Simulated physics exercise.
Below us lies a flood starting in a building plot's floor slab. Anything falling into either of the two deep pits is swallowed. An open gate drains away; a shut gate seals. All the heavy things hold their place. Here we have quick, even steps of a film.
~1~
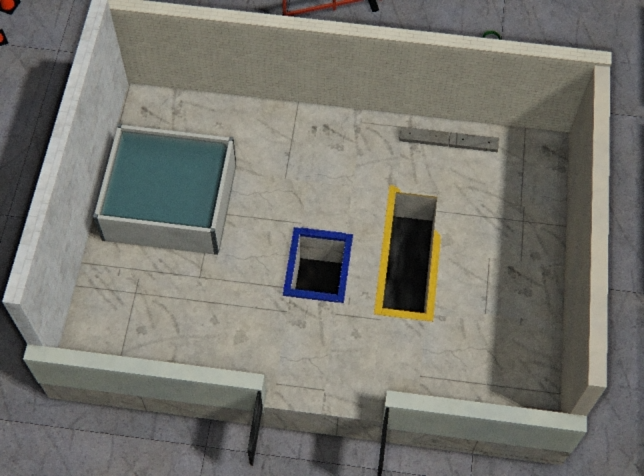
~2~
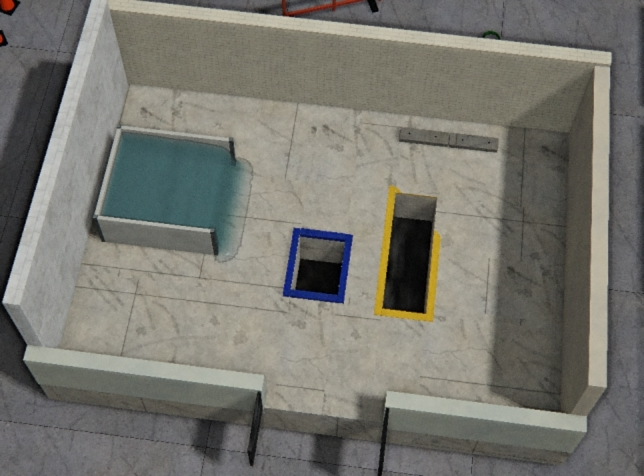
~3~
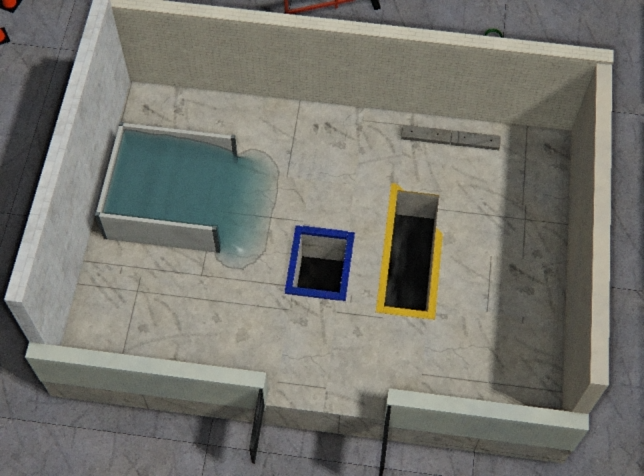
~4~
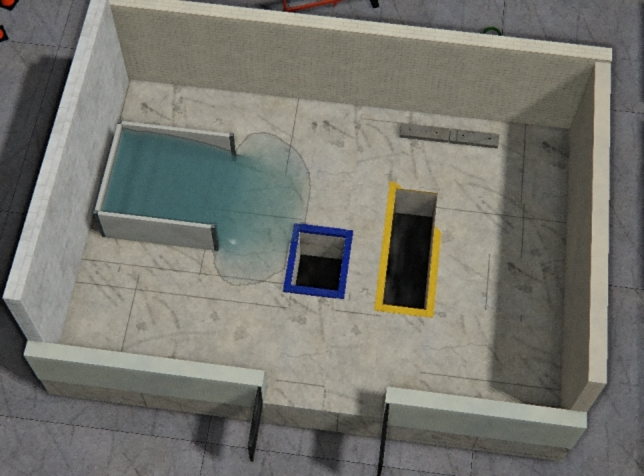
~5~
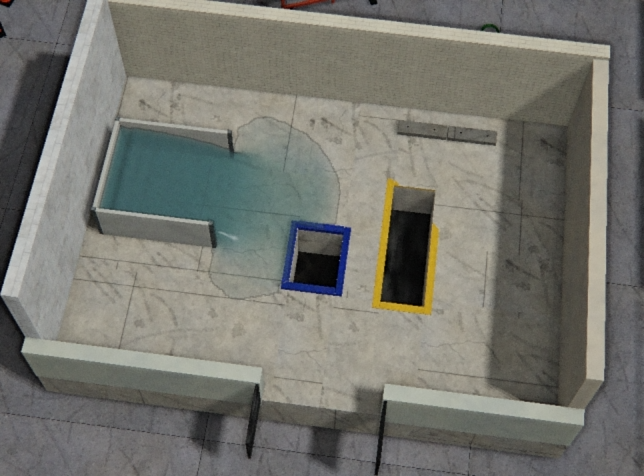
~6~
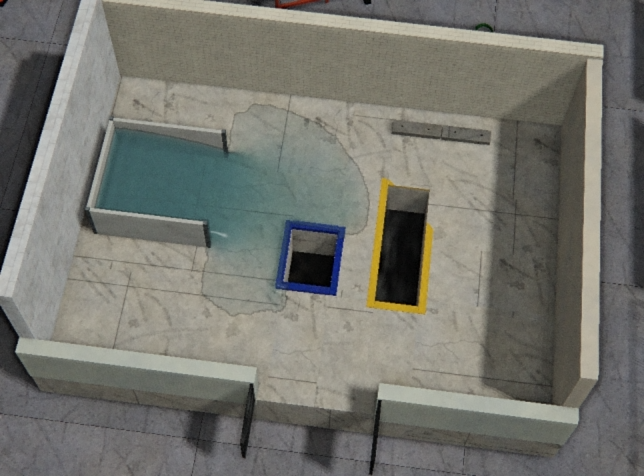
Walled building plot seen from above, water pouring from an open-sided tank and spreading rightward across the pale floor around a blue-edged opening.
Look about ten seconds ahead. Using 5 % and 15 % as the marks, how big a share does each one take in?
Result: The gate is a middling outlet here - five to fifteen per cent; the yellow pit is a major outlet here - beyond fifteen per cent; the blue pit is a major outlet here - beyond fifteen per cent.
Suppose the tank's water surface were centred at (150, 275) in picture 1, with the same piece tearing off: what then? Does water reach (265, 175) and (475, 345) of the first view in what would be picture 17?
Taking the two spots in the order asked: The first is left untouched and the second is waterlogged.
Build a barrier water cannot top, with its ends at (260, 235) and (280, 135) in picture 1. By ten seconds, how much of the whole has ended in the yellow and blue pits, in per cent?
Yellow 4 %, blue 14 %.
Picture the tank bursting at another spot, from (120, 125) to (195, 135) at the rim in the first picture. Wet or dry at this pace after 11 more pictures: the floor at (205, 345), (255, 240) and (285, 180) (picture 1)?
Well, the first is missed by the spill, the next missed by the spill, the last hit by the spill.
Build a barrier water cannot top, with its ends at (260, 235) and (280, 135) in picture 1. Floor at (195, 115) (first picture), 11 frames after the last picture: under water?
That spot: Submerged.
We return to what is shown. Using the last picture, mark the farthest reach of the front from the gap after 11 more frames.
I'd say at around (551, 148).
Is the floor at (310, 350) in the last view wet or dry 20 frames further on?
That spot will be soaked.
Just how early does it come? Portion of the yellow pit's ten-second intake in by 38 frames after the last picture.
The figure is near 80 per cent.
A moment on, water covers 30 % of the floor; the gate 0 %, the yellow pit 5 %, the blue pit 9 %.
Next, water covers 40 % of the floor; the gate 1 %, the yellow pit 13 %, the blue pit 17 %.
Then, water covers 40 % of the floor; the gate 3 %, the yellow pit 20 %, the blue pit 21 %.
Later, water covers 60 % of the floor; the gate 5 %, the yellow pit 24 %, the blue pit 23 %.
In the end, water covers 80 % of the floor; the gate 7 %, the yellow pit 30 %, the blue pit 23 %.
